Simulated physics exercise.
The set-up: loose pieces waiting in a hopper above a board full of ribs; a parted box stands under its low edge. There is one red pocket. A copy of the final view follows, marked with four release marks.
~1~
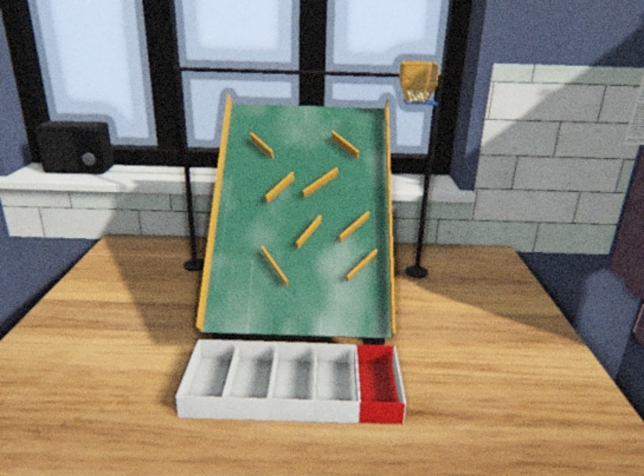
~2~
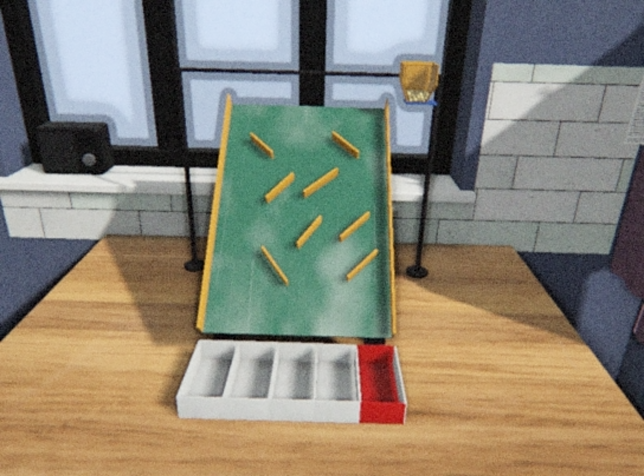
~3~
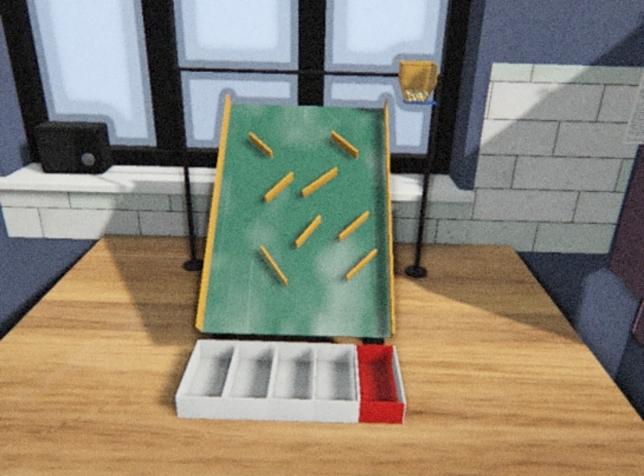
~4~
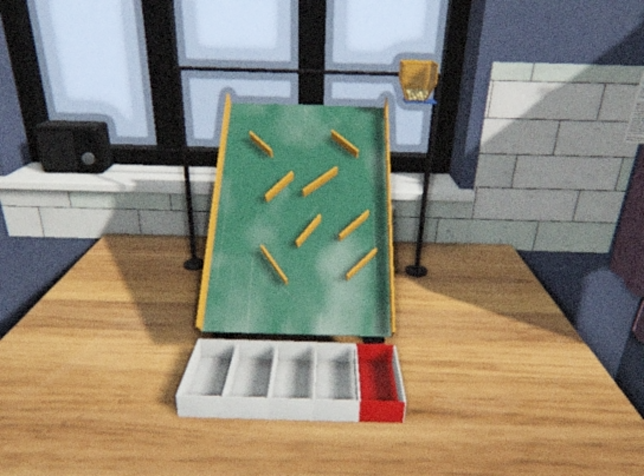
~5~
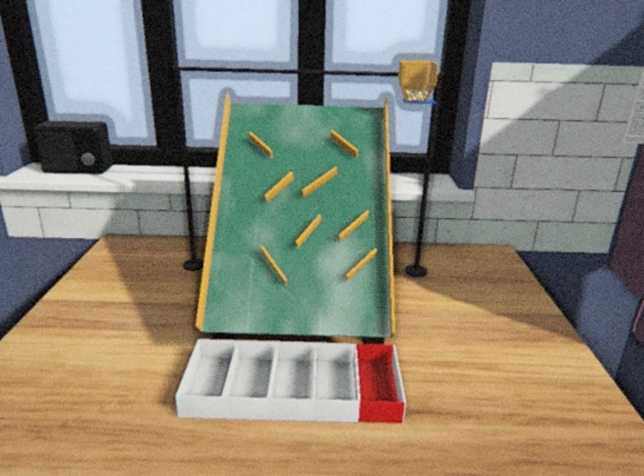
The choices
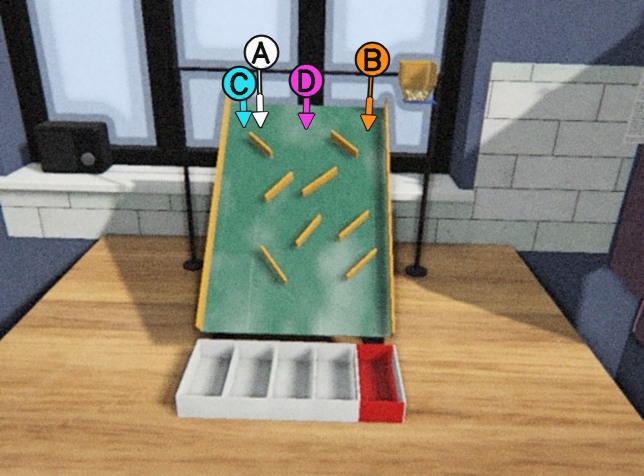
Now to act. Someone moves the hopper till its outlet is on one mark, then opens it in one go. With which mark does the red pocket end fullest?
B works best here.
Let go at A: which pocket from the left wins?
The first from the left.
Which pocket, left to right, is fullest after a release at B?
The fifth from the left.
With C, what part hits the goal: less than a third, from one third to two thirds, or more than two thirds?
Less than a third.
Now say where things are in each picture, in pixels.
The first frame shows hopper (416, 95), soya beans, door shut.
The second frame shows ribs (251, 133) to (272, 152), (333, 131) to (359, 152), (266, 197) to (293, 173).
The third frame shows ribs (303, 191) to (337, 168), (296, 243) to (320, 216), (340, 236) to (368, 212).
The fourth frame shows ribs (261, 245) to (286, 280), (347, 276) to (376, 249).
The fifth frame shows red pocket (381, 411), number 5 of 5 from the left.
On the marked copy, mark A meets the board at (260, 121); mark B meets the board at (368, 124); mark C meets the board at (243, 121); mark D meets the board at (306, 123).
With A, not one piece in the red pocket, the larger part in other pockets, about a tenth outside the box.
With B, roughly two thirds in the red pocket, roughly a quarter in other pockets, about a tenth outside the box.
With C, not one piece in the red pocket, the larger part in other pockets, roughly a quarter outside the box.
With D, not one piece in the red pocket, almost all in other pockets, about a tenth outside the box.
